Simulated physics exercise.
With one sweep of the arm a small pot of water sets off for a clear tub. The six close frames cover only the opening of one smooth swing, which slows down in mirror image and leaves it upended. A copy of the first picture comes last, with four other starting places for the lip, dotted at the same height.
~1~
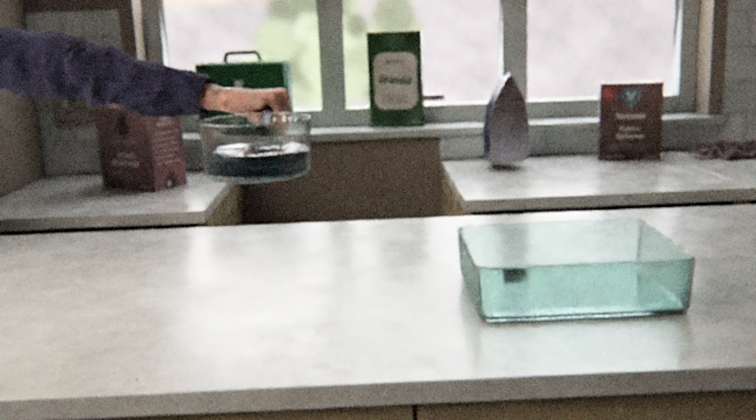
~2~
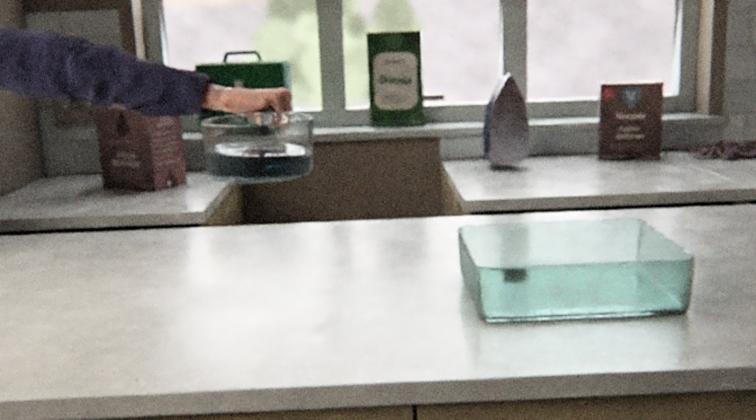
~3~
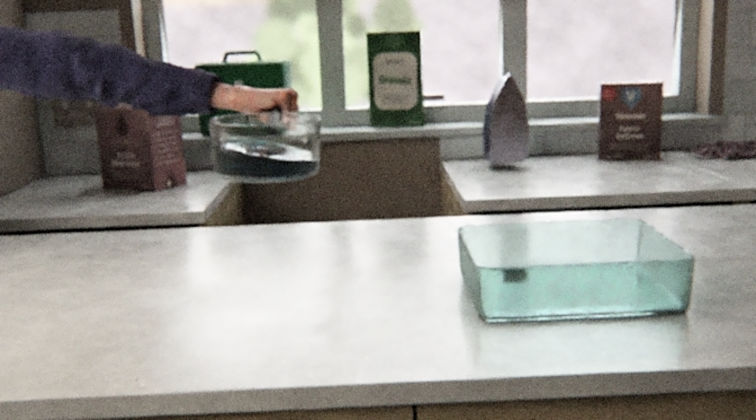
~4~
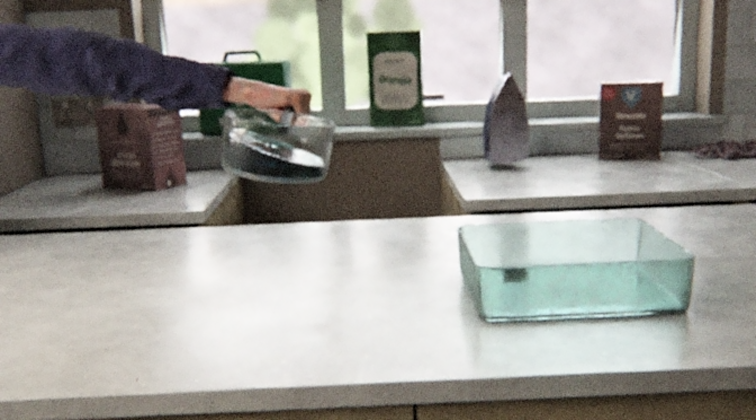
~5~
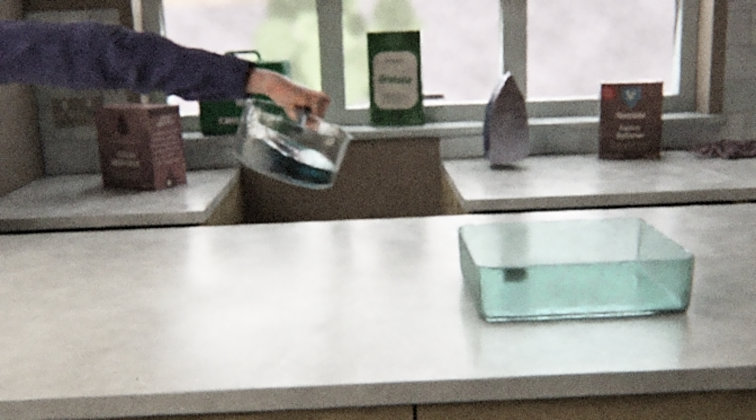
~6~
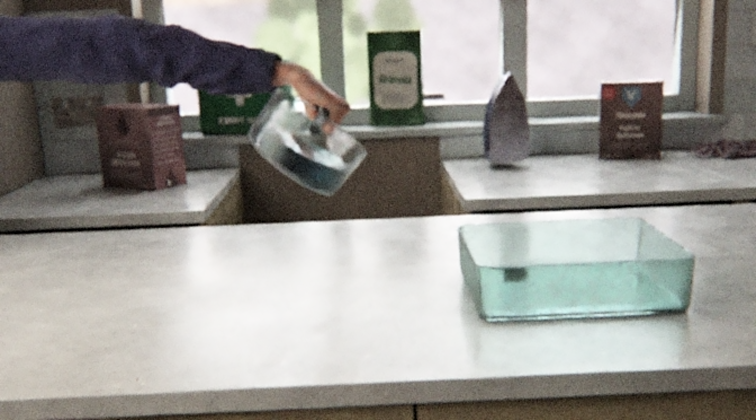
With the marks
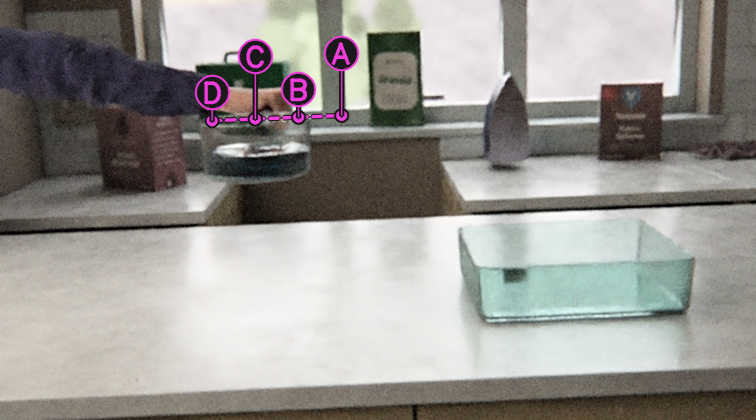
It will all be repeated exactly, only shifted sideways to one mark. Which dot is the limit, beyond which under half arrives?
Take A.
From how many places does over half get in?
One of them.
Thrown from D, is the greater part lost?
Yes.
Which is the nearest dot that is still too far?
Here it is dot B.
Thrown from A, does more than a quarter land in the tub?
Yes, it does.
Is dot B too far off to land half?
Yes, that goes wrong.
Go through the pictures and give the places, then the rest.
Upright, lip at (308, 116); tub from (477, 320) to (689, 311); nothing has left yet, in the first frame.
Upright, lip at (310, 116); nothing has left yet, in the second frame.
Upright, lip at (318, 118); nothing has left yet, in the third frame.
Tipped about 9°, lip at (332, 124); nothing has left yet, in the fourth frame.
Tipped about 22°, lip at (350, 136); nothing has left yet, in the fifth frame.
Tipped about 39°, lip at (365, 152); nothing has left yet, in the sixth frame.
In magenta, A at (341, 115); B at (298, 117); C at (255, 118); D at (212, 120).
For dot A, about 67 % lands in the tub, 18 % falls short and 15 % goes beside or beyond.
For dot B, about 20 % lands in the tub, 75 % falls short and 5 % goes beside or beyond.
For dot C, about 0 % lands in the tub, 99 % falls short.
For dot D, about 0 % lands in the tub, 100 % falls short.
